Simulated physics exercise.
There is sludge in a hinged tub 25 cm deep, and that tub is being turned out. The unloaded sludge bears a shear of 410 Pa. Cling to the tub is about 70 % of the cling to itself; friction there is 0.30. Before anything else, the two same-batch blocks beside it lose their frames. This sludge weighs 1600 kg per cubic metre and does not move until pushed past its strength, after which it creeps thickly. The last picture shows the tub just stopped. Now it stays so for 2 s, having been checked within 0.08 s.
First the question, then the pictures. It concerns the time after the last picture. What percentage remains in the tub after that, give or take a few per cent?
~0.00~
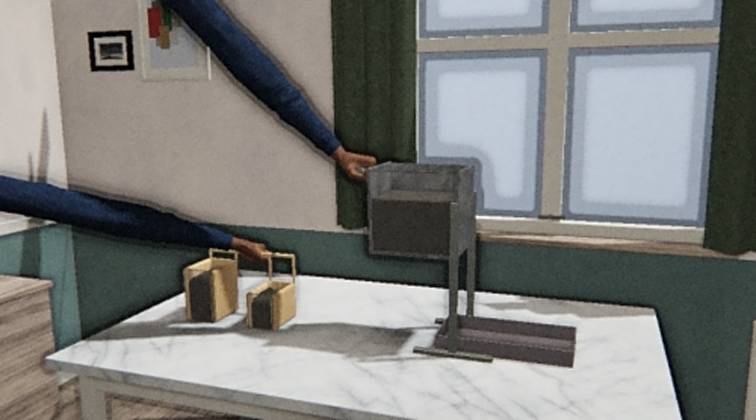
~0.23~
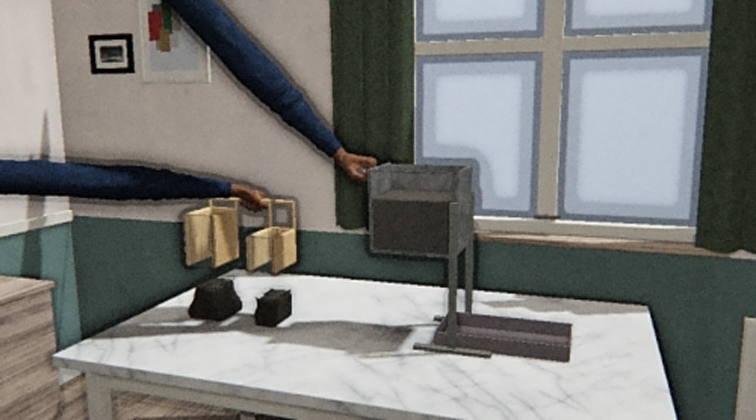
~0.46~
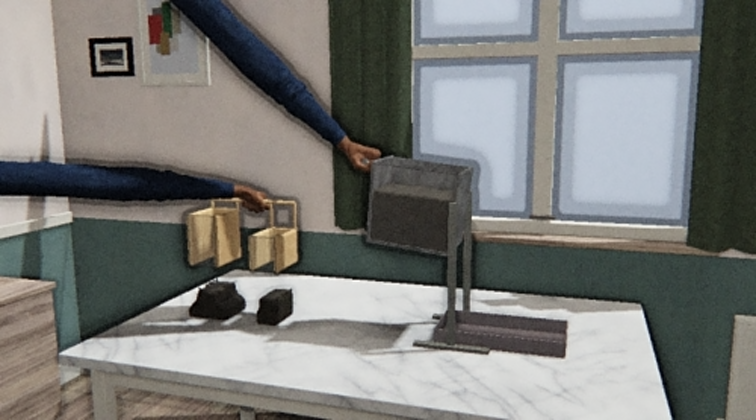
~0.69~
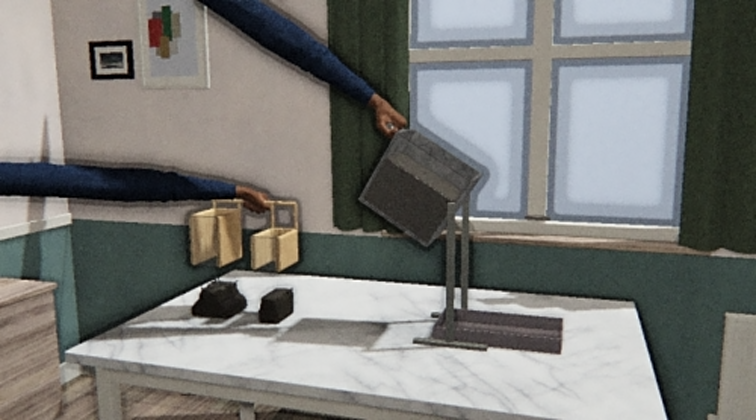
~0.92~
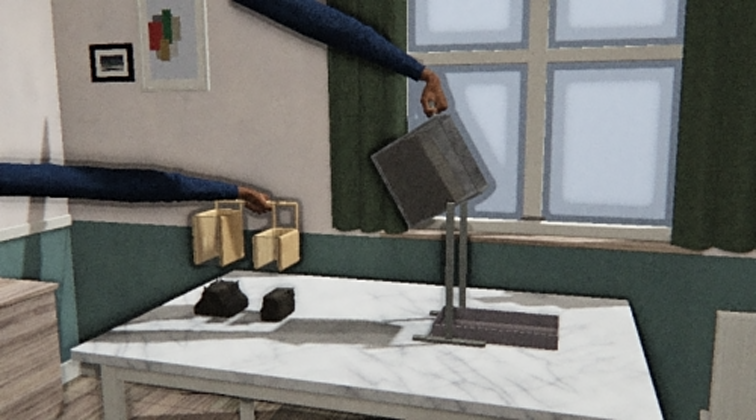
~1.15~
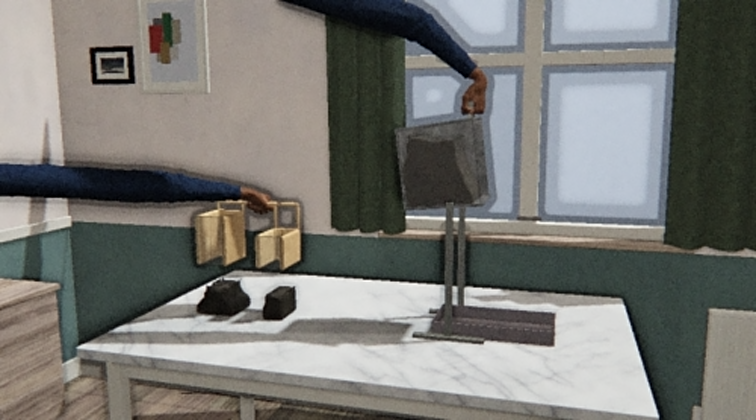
59 %.
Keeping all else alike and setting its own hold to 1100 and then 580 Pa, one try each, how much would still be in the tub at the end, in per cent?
The two runs give near 100 % and near 70 % respectively.
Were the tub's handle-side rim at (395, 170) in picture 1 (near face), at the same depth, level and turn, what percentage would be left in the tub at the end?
Then near 100 % stays in the tub.
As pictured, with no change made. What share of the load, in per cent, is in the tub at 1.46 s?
Near 70 in a hundred.
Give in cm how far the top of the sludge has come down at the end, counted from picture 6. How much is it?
About 11 cm.
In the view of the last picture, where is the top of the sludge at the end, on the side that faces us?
Around (418, 172).
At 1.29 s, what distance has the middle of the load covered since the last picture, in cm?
The shift is near 5 cm.
By 1.29 s, the tub is at 83 degrees and holds 92 %.
By 1.46 s, the tub is at 83 degrees and holds 69 %.
By 1.63 s, the tub is at 83 degrees and holds 60 %.
By 1.80 s, the tub is at 83 degrees and holds 59 %.
By 3.15 s, at the end, the tub is at 83 degrees and holds 59 %.
